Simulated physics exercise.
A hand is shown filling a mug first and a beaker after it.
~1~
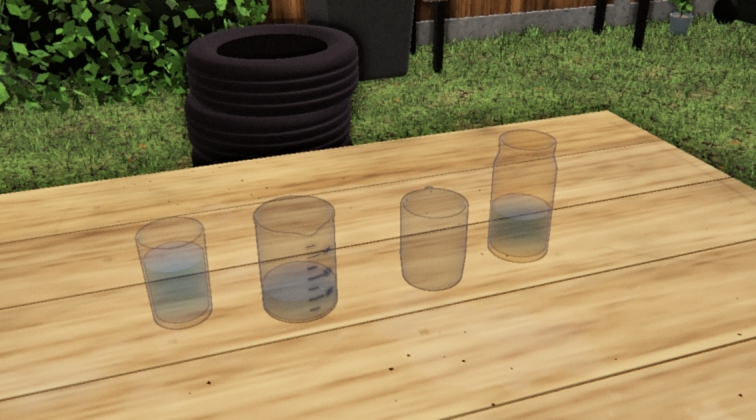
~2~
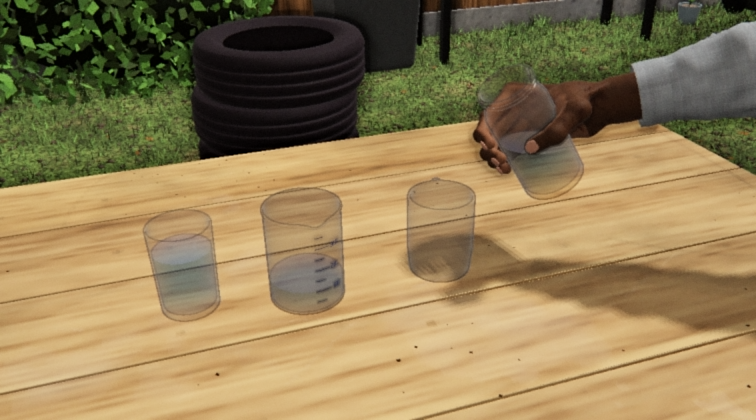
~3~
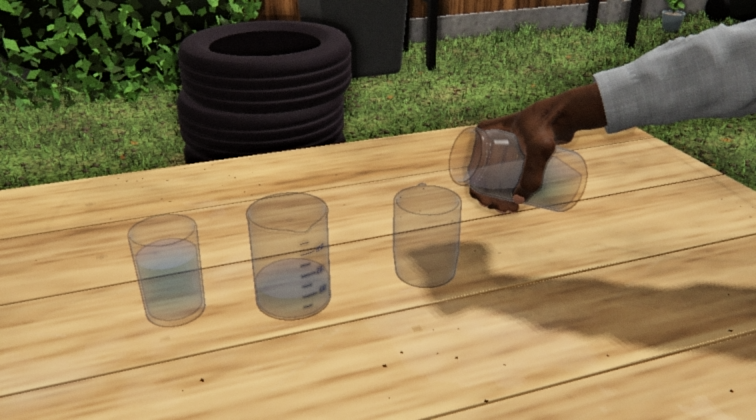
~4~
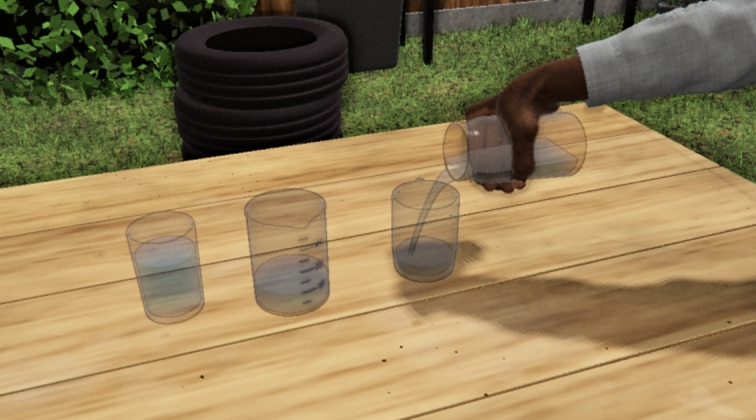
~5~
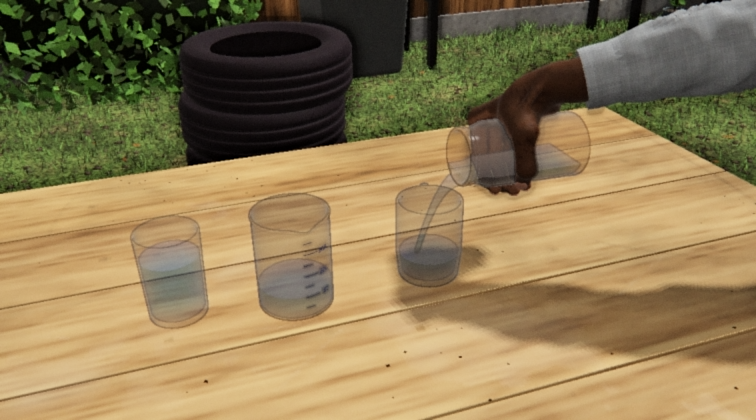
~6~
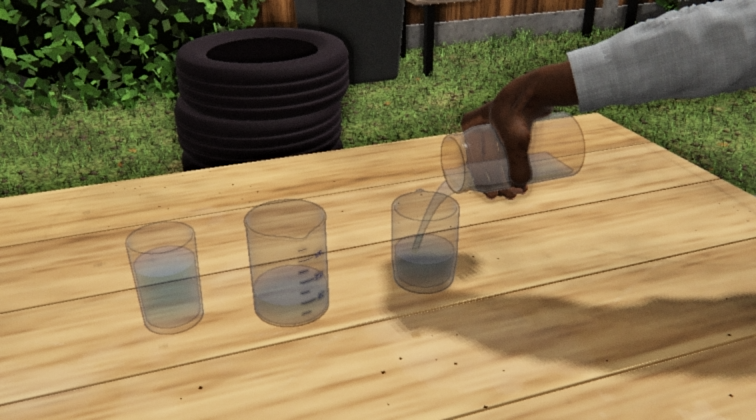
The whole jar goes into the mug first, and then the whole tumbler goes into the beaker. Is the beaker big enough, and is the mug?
The beaker is big enough; the mug is big enough.
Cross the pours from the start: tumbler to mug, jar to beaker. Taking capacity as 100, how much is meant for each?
60 % then 60 %.
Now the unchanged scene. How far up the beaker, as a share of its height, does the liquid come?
I'd put it close to 55 per cent.
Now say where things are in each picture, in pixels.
The first picture shows both stand on the top; jar (523, 193) about a third full; tumbler (176, 271) about two thirds full; mug (434, 237) empty; beaker (297, 257) about a quarter full.
The second picture shows the hand lifts the jar; jar (529, 130) tipped 30° with all of its load; mug (441, 228) empty.
In the third picture, the jar is brought over; jar (515, 169) tipped 70° with all of its load; mug (427, 234) empty.
In the fourth picture, a stream runs into the mug; jar (510, 148) tipped 85° with about three quarters of its load; mug nearly empty, surface at (425, 252).
In the fifth picture, a stream runs into the mug; jar (514, 150) tipped 90° with about two thirds of its load; beaker (293, 255) about a quarter full.
In the sixth picture, a stream runs into the mug; jar (508, 155) tipped 90° with about half of its load; tumbler about two thirds full, surface at (164, 261); mug about a third full, surface at (425, 249); beaker about a quarter full, surface at (290, 285).
Soon after, the mug is about half full.
Later, the mug is about two thirds full.
In the end, the beaker is about half full; the mug is about two thirds full.
